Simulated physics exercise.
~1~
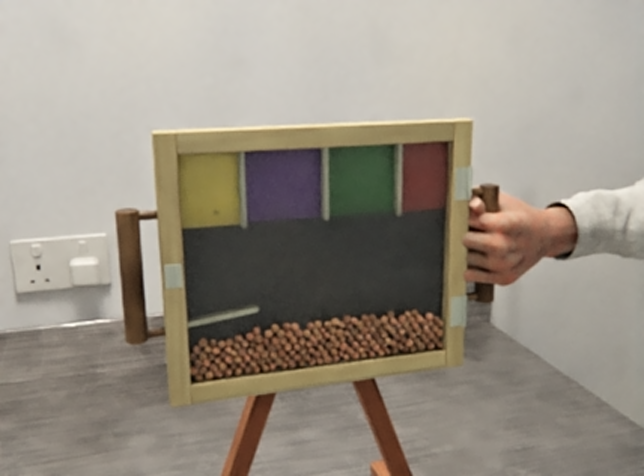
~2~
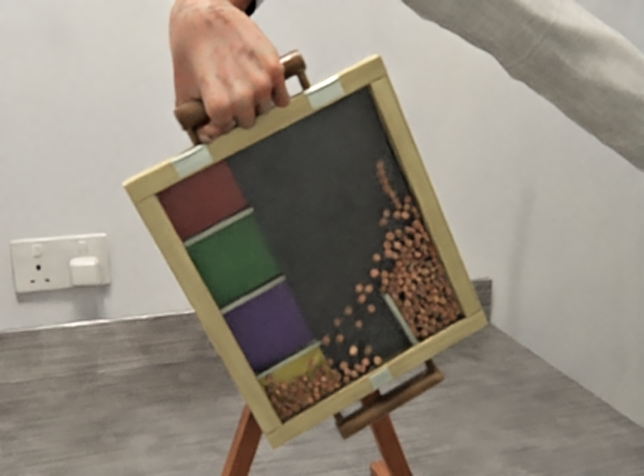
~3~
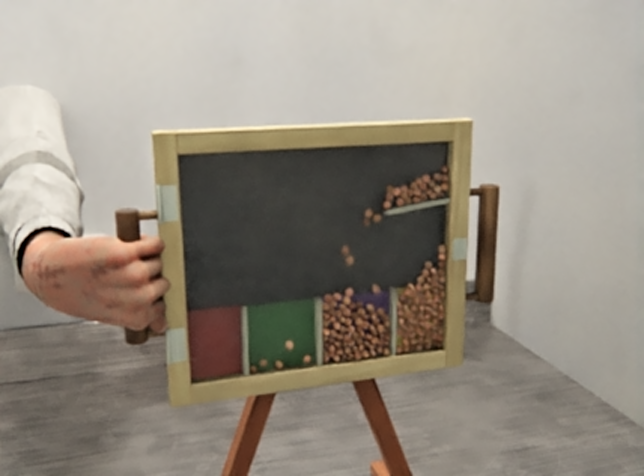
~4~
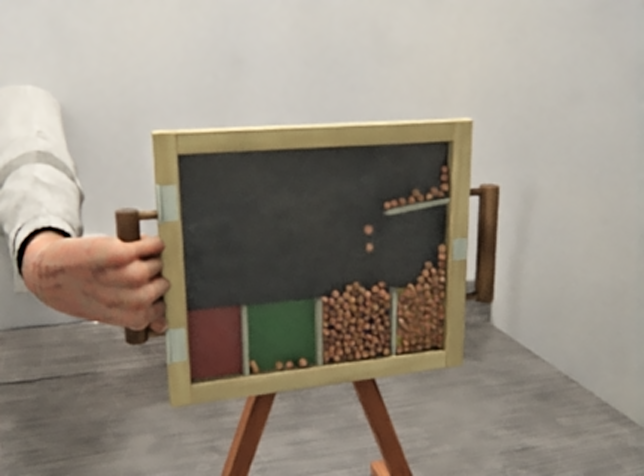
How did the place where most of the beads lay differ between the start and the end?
At the start the beads were spread along the bottom of the frame, across from the coloured pockets. By the end most were gathered farther right and a bit higher up, heaped in the purple and yellow pockets, with some on the ledge above.
